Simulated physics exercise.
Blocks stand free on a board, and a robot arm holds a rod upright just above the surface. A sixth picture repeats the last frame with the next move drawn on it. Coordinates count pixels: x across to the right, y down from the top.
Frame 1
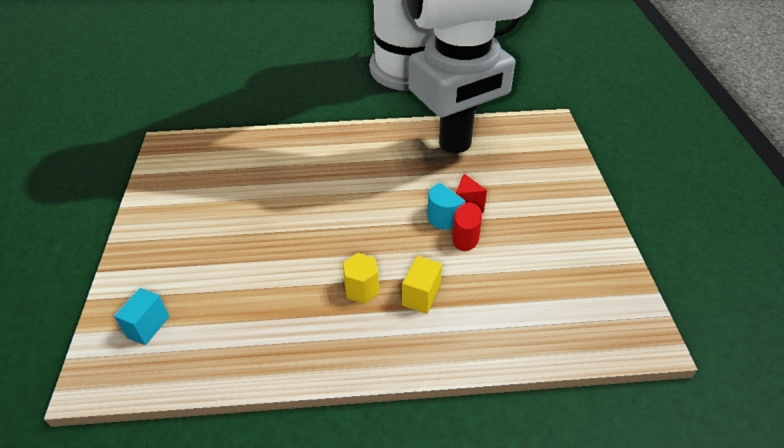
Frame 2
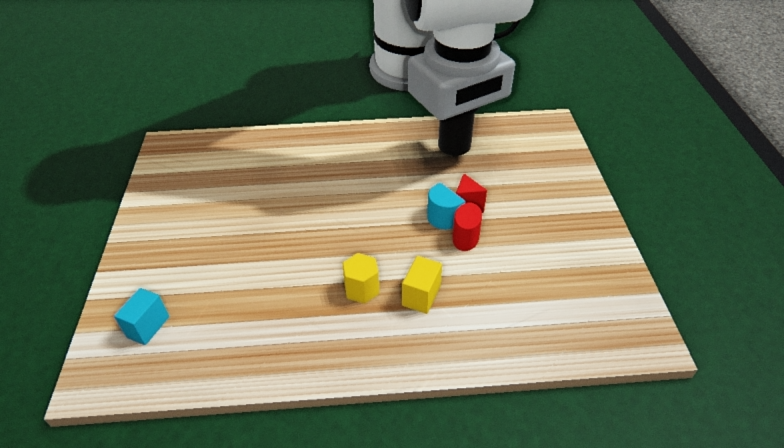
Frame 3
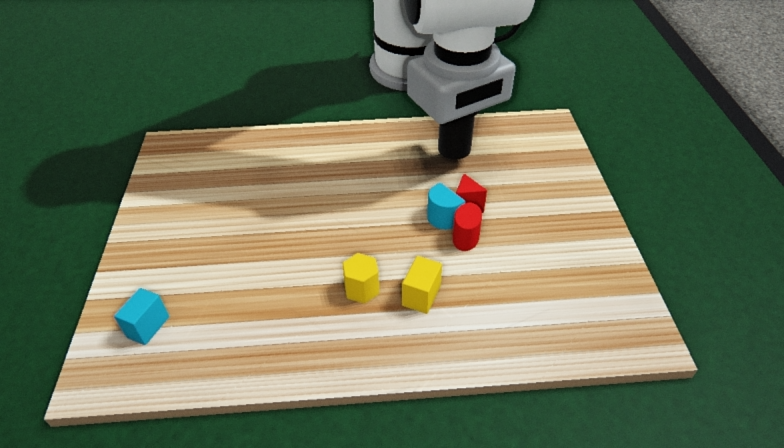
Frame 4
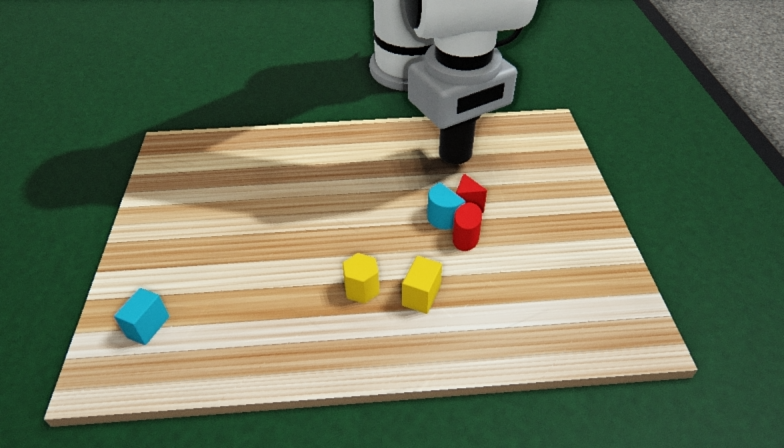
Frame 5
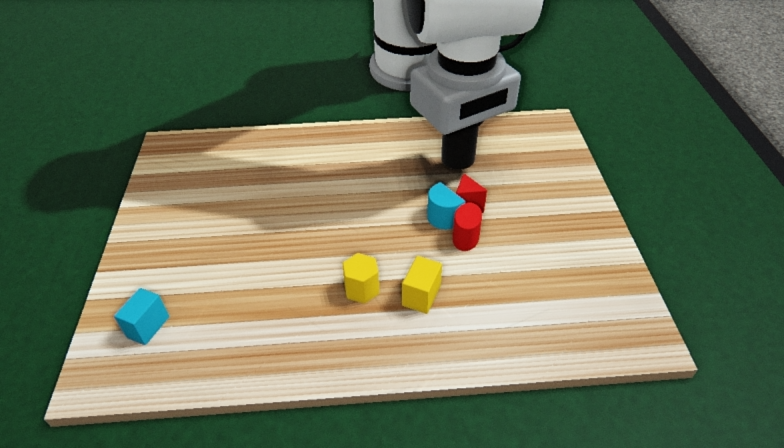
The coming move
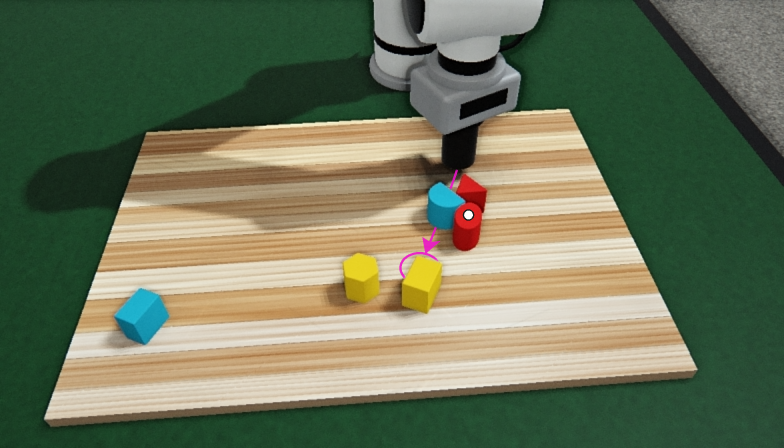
To begin with, a robot arm holds a black rod over the far side of a striped wooden board, behind a cluster of one blue and two red blocks. The rod then edges slightly toward the cluster, while those blocks, two yellow ones and a blue one at left stay still.
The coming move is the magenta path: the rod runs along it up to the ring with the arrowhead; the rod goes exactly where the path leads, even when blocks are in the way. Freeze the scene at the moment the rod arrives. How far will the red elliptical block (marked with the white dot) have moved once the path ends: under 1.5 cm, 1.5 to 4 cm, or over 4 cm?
It shifts under 1.5 cm.
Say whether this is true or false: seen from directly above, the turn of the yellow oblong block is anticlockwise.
The statement is true.
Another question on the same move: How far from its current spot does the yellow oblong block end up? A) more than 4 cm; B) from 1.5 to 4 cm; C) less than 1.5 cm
The answer is B.
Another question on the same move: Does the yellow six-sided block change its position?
I'd say no.
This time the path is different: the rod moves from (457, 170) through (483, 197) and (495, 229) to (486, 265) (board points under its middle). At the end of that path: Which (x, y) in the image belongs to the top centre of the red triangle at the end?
The middle of its upper face should be somewhere near (468, 197).
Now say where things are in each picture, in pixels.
The first picture shows rod tip at (455, 143); block tops, yellow six-sided block at (360, 266); yellow oblong block at (423, 273); turquoise half-round block at (444, 196); red elliptical block at (469, 215); red triangle at (469, 185).
The second picture shows rod at (455, 146); blocks unchanged.
The third picture shows rod at (454, 149); blocks unchanged.
The fourth picture shows rod at (455, 154); blocks unchanged.
The fifth picture shows rod at (458, 159); yellow six-sided block at (360, 266); yellow oblong block at (423, 273); turquoise half-round block at (444, 196); red elliptical block at (469, 215); red triangle at (469, 185).
Path on the board, straight from (457, 170) to (420, 268); the dot is on the red elliptical block.
What follows on the original path. One third of the way, rod at (447, 189); turquoise half-round block at (442, 199), turned 20° anticlockwise; red triangle at (473, 188), turned 15° clockwise.
Two thirds of the way, rod at (434, 222); turquoise half-round block at (427, 233), turned 40° anticlockwise; red triangle at (475, 190).
At the end, rod at (420, 257); yellow six-sided block in place; yellow oblong block at (417, 298), turned 40° anticlockwise; turquoise half-round block at (405, 268), turned 25° anticlockwise; red elliptical block in place; red triangle at (475, 190).
